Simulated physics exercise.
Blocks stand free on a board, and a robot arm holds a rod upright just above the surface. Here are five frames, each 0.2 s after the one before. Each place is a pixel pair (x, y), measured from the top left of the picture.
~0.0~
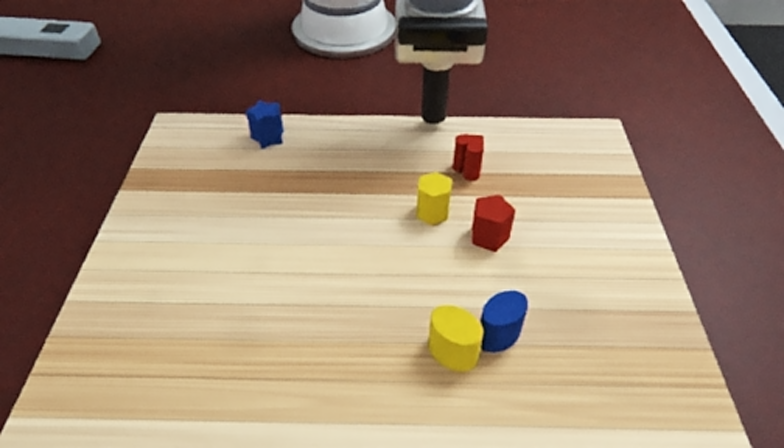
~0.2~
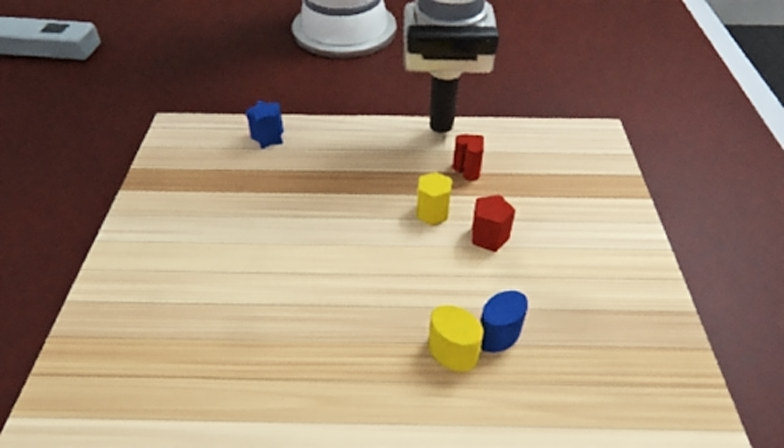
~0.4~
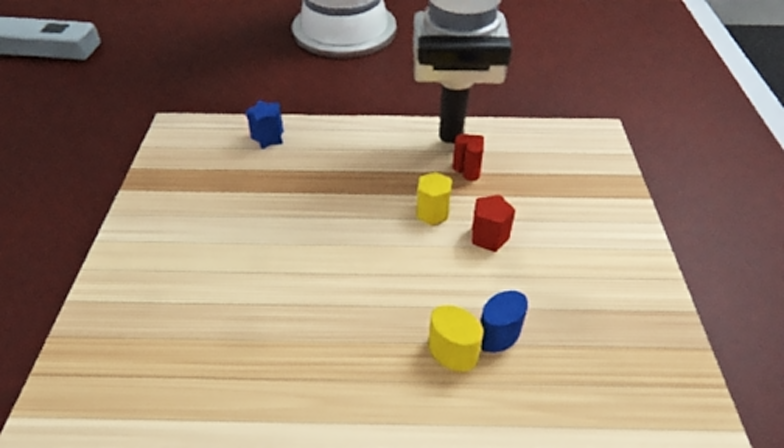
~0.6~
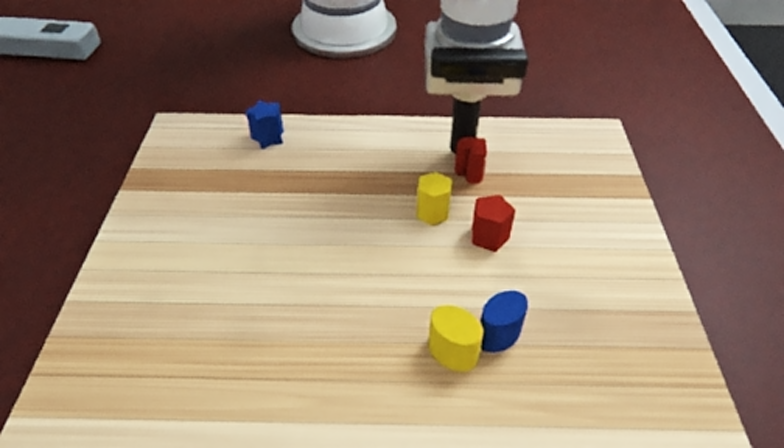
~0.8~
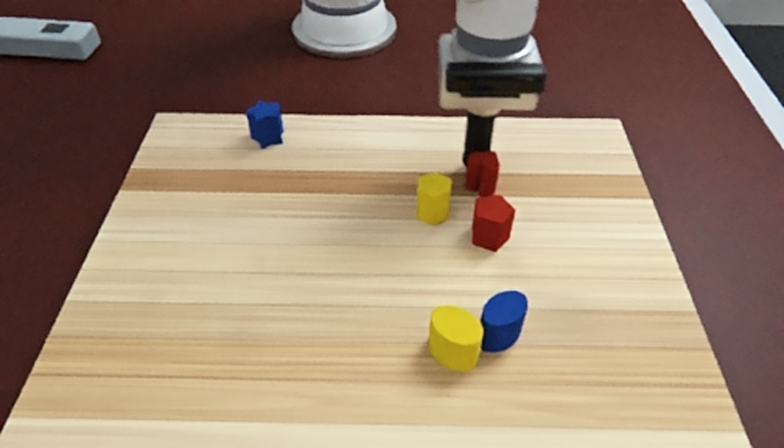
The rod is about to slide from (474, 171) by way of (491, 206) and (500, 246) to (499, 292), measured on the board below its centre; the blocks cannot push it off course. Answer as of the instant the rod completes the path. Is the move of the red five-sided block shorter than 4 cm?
No, that is not how it ends up.
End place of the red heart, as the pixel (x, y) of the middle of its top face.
I'd place it at (538, 231), taking the centre of its top.
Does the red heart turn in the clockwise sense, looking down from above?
No, that is not what happens.
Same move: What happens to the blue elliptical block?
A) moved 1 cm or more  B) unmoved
The one that fits is B, unmoved.
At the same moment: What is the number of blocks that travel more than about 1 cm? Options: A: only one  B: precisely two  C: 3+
The answer is B.
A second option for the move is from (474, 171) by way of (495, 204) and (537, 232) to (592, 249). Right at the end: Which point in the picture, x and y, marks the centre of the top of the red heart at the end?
Expect it around (530, 221).
What follows on the original path. One third of the way, rod (493, 197); red heart (510, 196), turned 15° anticlockwise; red five-sided block (494, 214), turned 15° clockwise.
Two thirds of the way, rod (502, 238); red heart (535, 228), turned 65° anticlockwise; red five-sided block (492, 243), turned 85° clockwise.
At the end, rod (501, 283); red heart (538, 231), turned 80° anticlockwise; red five-sided block (471, 272), turned 160° clockwise; blue elliptical block still.
